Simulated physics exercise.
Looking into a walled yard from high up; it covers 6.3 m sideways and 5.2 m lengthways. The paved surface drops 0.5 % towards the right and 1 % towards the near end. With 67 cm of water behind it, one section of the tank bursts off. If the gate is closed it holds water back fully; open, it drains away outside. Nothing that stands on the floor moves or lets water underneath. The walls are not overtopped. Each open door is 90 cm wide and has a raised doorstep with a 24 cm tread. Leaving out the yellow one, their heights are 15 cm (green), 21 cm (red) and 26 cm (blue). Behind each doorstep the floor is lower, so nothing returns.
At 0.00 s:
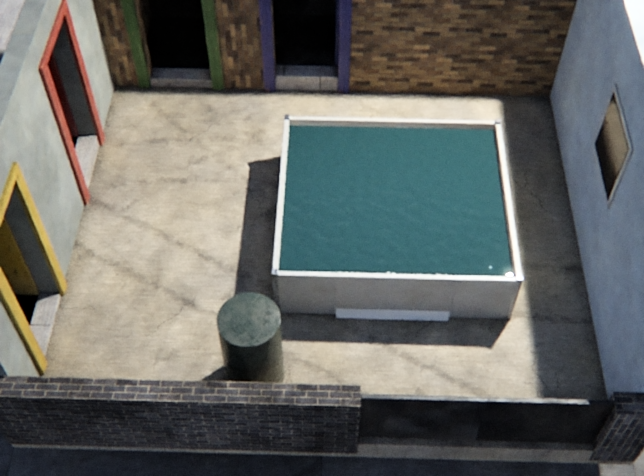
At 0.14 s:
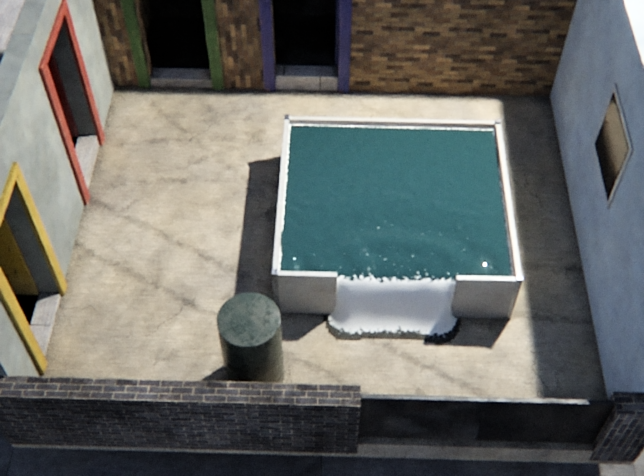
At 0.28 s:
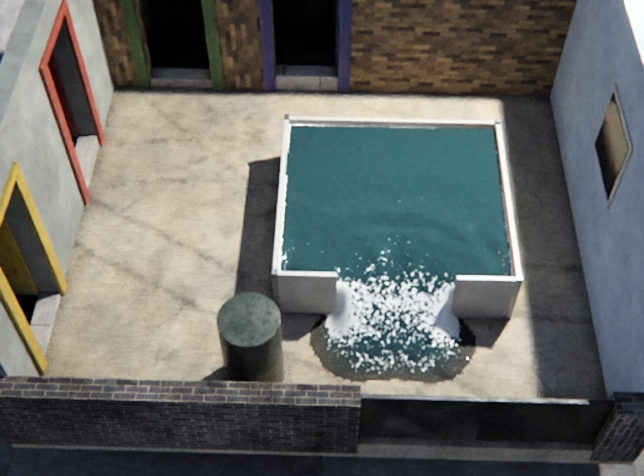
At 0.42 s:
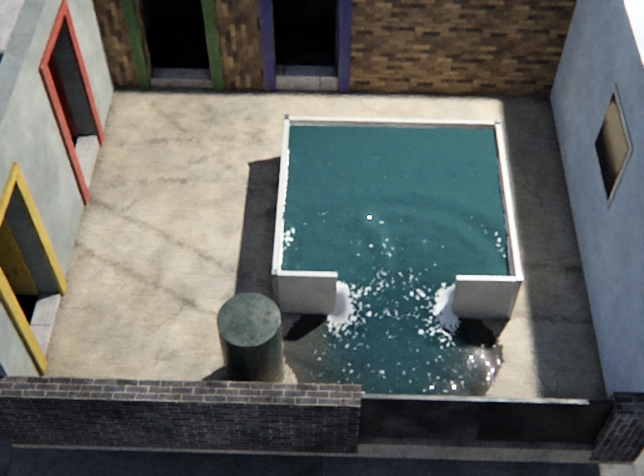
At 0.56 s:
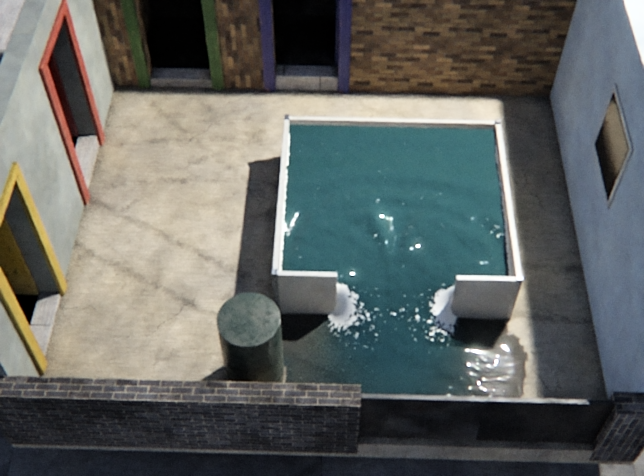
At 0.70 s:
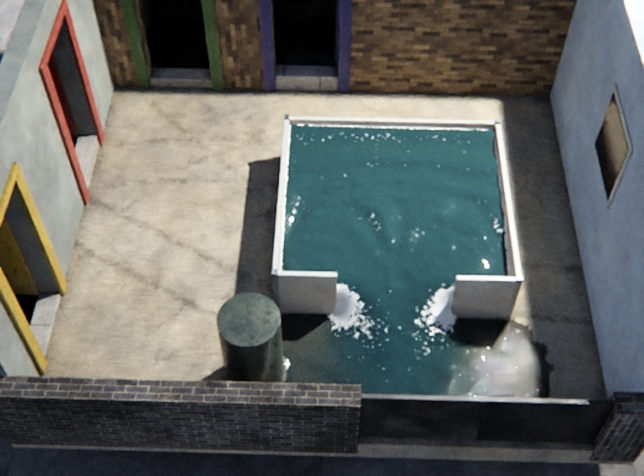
A square tank of still water opens at its front, and water pours onto the paved yard.
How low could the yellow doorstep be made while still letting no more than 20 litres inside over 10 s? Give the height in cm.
At least 15 cm or so.
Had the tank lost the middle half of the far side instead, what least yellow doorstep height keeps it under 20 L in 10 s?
Then roughly 16 cm.
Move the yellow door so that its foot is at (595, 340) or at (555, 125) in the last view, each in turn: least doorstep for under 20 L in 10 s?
About 26 and 27 cm.
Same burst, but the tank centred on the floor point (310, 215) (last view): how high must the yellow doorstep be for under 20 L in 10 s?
Then roughly 20 cm.
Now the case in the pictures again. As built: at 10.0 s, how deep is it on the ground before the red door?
Roughly 15.5 cm deep.
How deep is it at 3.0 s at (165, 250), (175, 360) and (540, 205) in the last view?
Roughly 2, 3 and 6 cm, in turn.
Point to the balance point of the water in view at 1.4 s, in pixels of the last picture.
Near (393, 271).
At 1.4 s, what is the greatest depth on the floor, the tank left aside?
Up to some 55 cm.
After 1.4 s water covers 20 % of the floor, deepest (55 cm) near (381, 408); it has not reached the yellow door.
After 3.0 s water covers 55 % of the floor, deepest (44 cm) near (598, 430); 17 cm at the yellow door, 34 litres in over its 8 cm doorstep.
After 10.0 s water covers 95 % of the floor, deepest (22 cm) near (254, 347); 17 cm at the yellow door, 149 litres in over its 8 cm doorstep.
At the yellow door as built, the water arrived by 2.0 s and peaked near 18 cm at 2.4 s.
With a doorstep of 13 cm, 43 litres would have come in within the 10 s; with 17.5 cm, 7 litres. So under 20 litres takes about 15 cm.
